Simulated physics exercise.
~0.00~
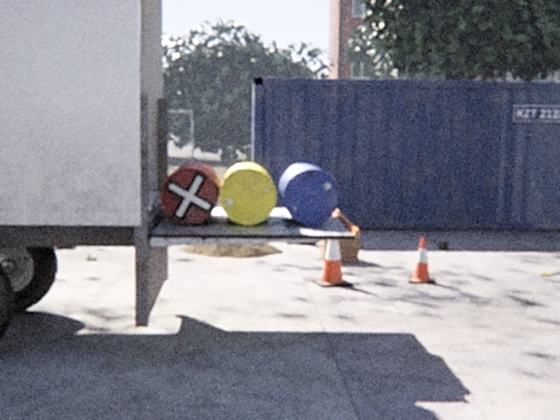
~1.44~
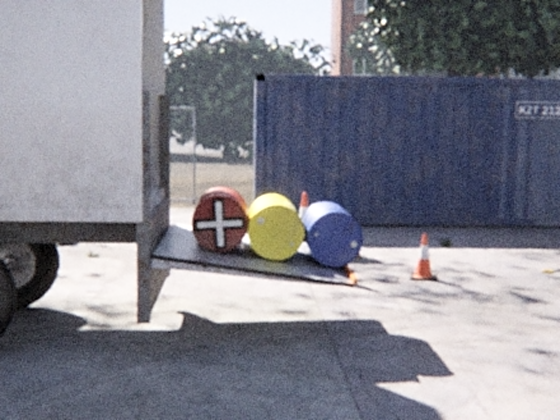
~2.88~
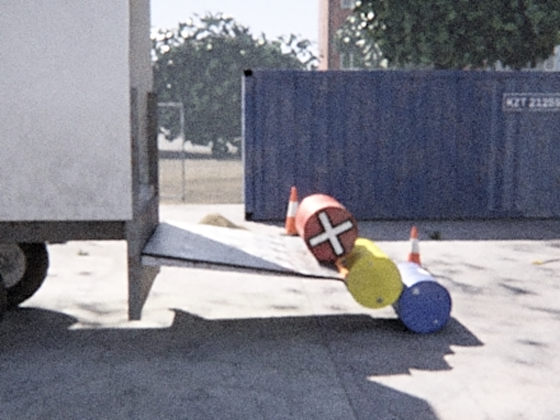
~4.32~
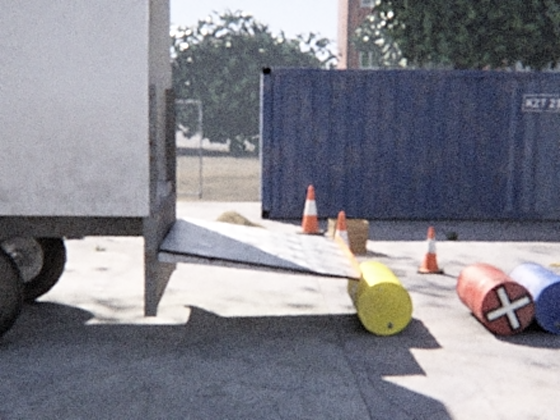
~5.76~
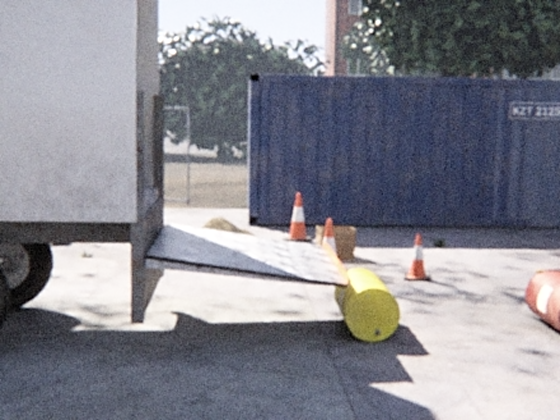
In a sunlit paved yard with a blue container and traffic cones behind, three drums lie side by side on the raised plate at the back of a lorry, a red one marked with a white cross, then yellow, then blue. The plate drops a little and tips down to the right, and the drums roll toward its lower edge. Blue goes over first and lands on the ground, with yellow and then red following. Red and blue travel away to the right, while yellow stays beside the tilted plate. Finally, only part of red remains at the right edge, and blue is out of view.
